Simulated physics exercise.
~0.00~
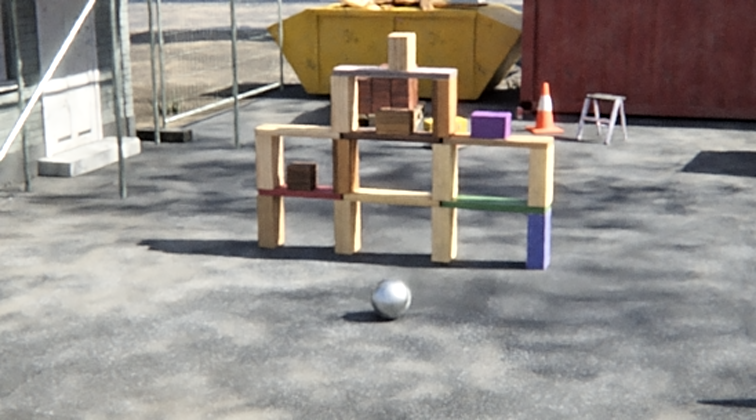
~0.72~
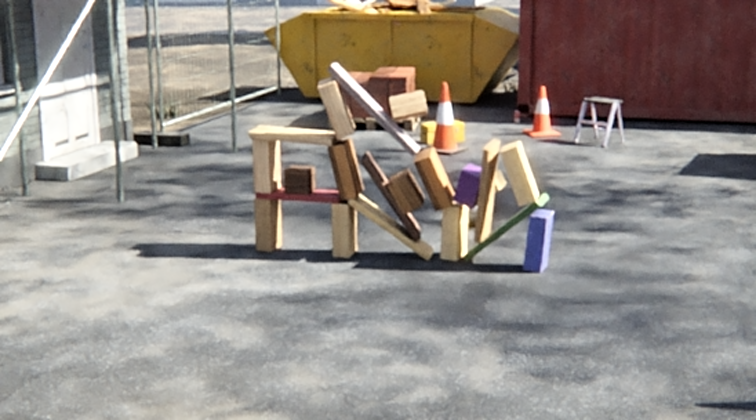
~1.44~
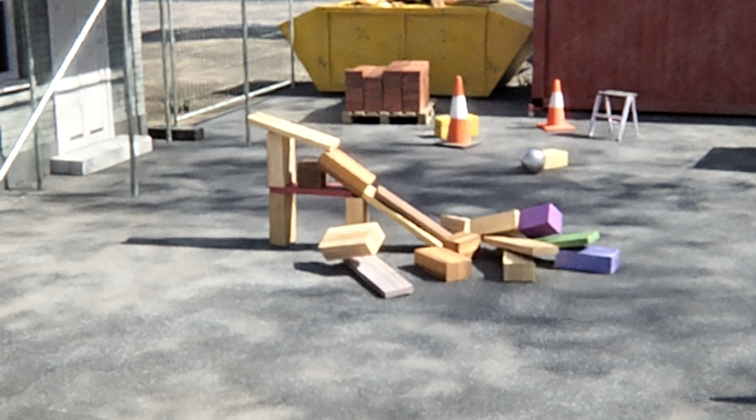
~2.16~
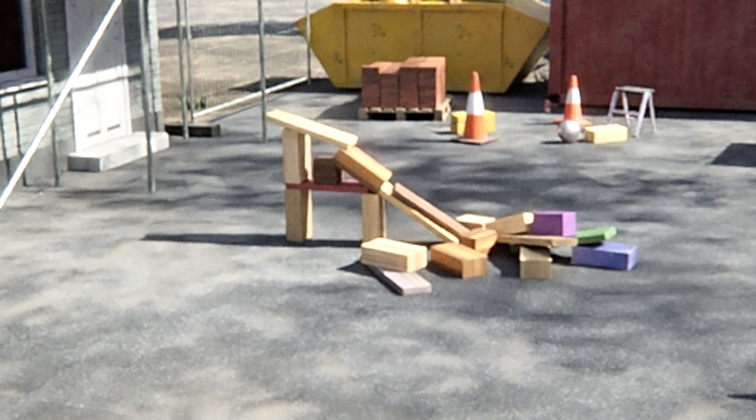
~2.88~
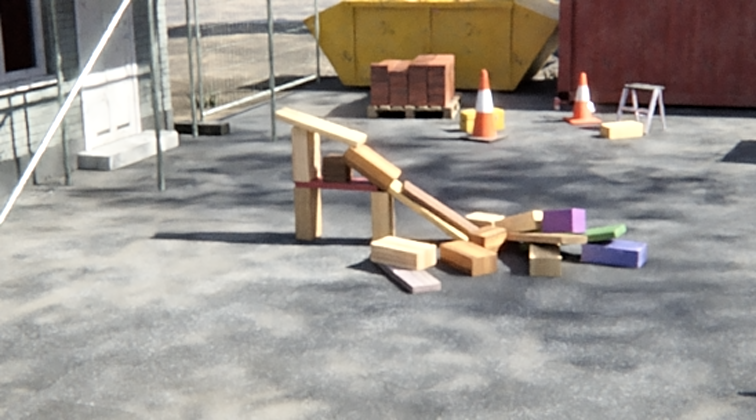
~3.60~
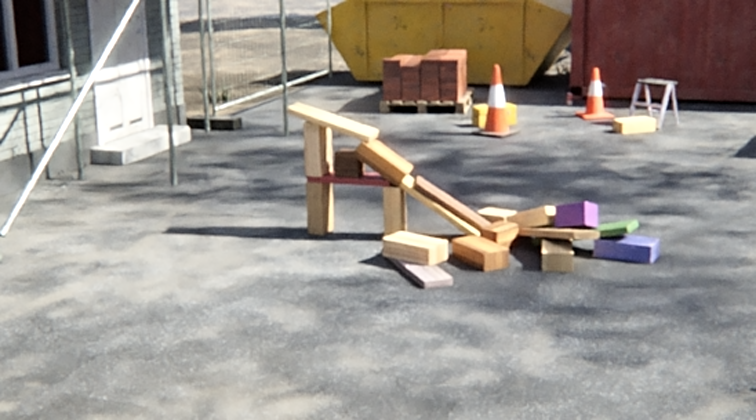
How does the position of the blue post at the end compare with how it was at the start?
At the start the blue post stood upright at the right end of the structure, but by the end it was lying on its side on the ground.
A tower of wooden blocks and planks collapsed across its middle and right side when a steel ball rolled into it, and the ball carried on past the traffic cones and out of sight, leaving the left end standing with its red plank in place.
